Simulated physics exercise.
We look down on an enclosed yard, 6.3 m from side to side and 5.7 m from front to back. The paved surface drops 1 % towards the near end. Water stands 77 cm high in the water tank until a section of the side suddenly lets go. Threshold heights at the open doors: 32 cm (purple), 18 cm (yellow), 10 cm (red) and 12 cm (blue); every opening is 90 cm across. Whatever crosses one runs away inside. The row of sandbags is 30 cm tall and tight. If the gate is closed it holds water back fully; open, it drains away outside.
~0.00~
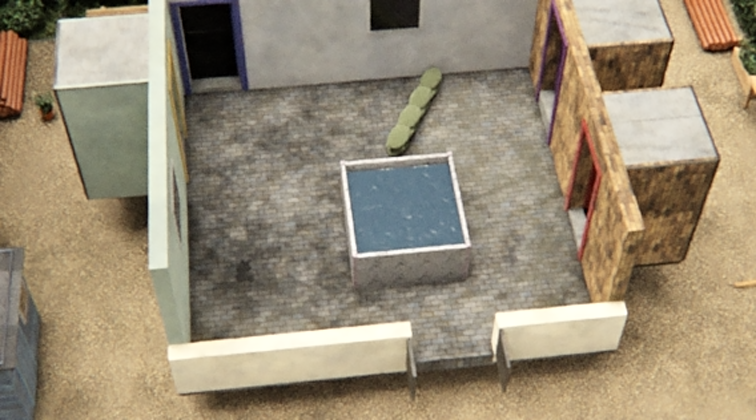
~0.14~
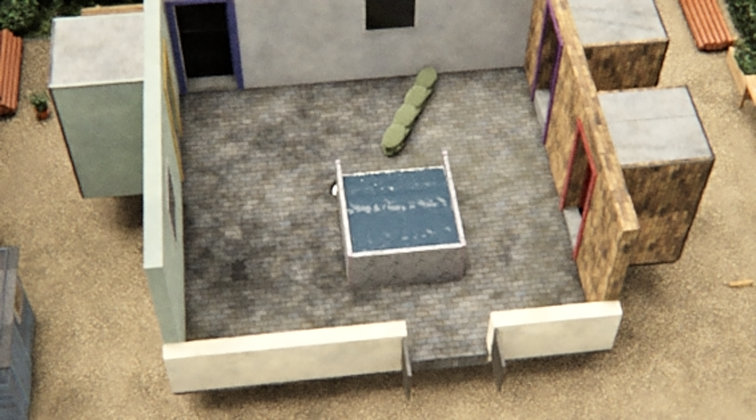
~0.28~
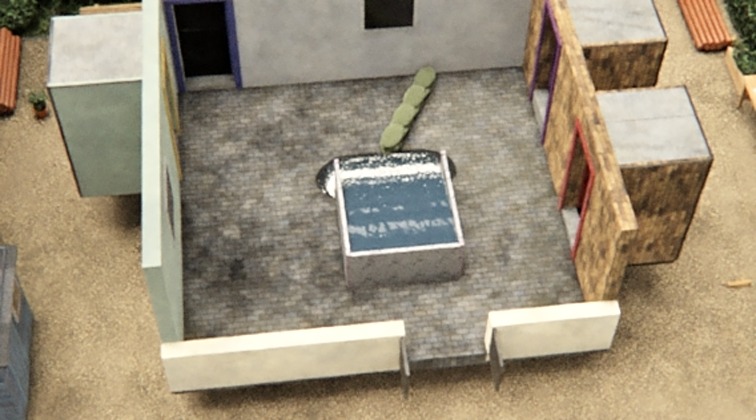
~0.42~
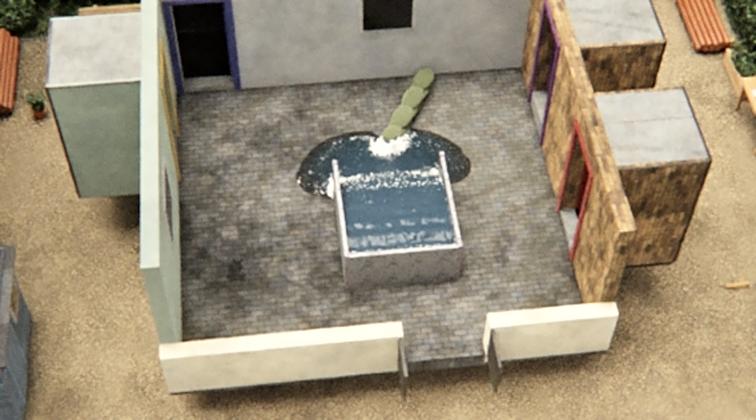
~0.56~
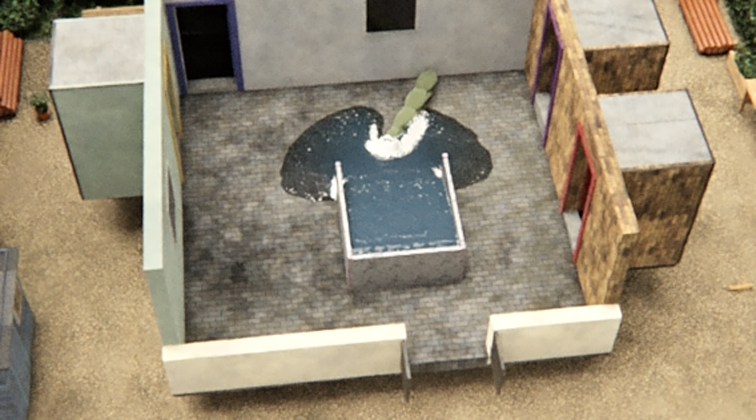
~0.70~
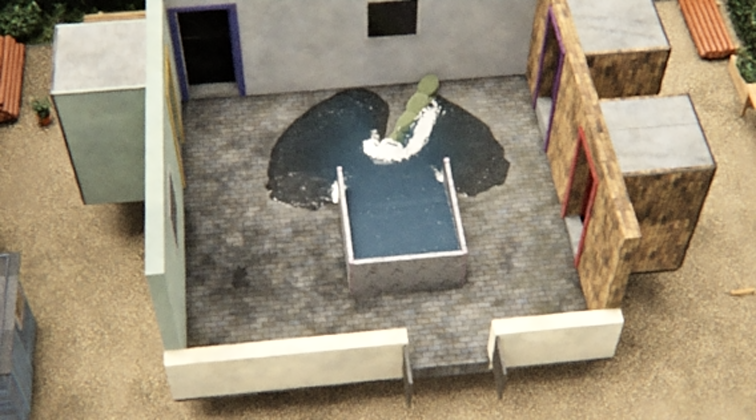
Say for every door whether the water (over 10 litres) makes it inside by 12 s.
Door by door: At the purple door it stays under the limit; at the yellow door it keeps below the limit; at the red door it stays under the limit; at the blue door it passes the limit.
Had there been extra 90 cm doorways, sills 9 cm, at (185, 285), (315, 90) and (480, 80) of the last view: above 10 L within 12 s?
In that order: Not over, past it, over.
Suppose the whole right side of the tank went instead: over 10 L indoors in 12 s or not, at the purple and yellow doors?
Then: Purple not over, yellow below.
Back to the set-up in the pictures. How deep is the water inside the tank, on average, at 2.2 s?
About 20 cm.
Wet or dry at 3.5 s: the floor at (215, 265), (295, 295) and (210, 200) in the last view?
In that order: Wet, still dry, under water.
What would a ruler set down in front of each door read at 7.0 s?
Depths in cm: Purple 7, yellow 8, red 7, blue 5.
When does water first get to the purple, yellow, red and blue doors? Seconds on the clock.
Purple 1.3 s, yellow 2.2 s, red 2.8 s, blue 1.5 s.
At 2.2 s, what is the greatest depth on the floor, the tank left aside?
Up to some 44 cm.
After 1.4 s water covers 35 % of the floor and is deepest (46 cm) near (394, 165); purple door 2 cm at the sill, 0 L in, yellow door not reached, red door not reached, blue door not reached.
After 2.2 s water covers 35 % of the floor and is deepest (44 cm) near (182, 104); purple door 23 cm at the sill, 0 L in, yellow door 4 cm at the sill, 0 L in, red door not reached, blue door 16 cm at the sill, 1 L in.
After 3.5 s water covers 65 % of the floor and is deepest (22 cm) near (193, 126); purple door 17 cm at the sill, 0 L in, yellow door 17 cm at the sill, 1 L in, red door 4 cm at the sill, 0 L in, blue door 19 cm at the sill, 37 L in.
After 7.0 s water covers 90 % of the floor and is deepest (19 cm) near (586, 338); purple door 7 cm at the sill, 0 L in, yellow door 8 cm at the sill, 2 L in, red door 7 cm at the sill, 0 L in, blue door 5 cm at the sill, 60 L in.
After 12.0 s water covers 95 % of the floor and is deepest (12 cm) near (563, 340); purple door 2 cm at the sill, 0 L in, yellow door 2 cm at the sill, 2 L in, red door 8 cm at the sill, 0 L in, blue door 1 cm at the sill, 60 L in.
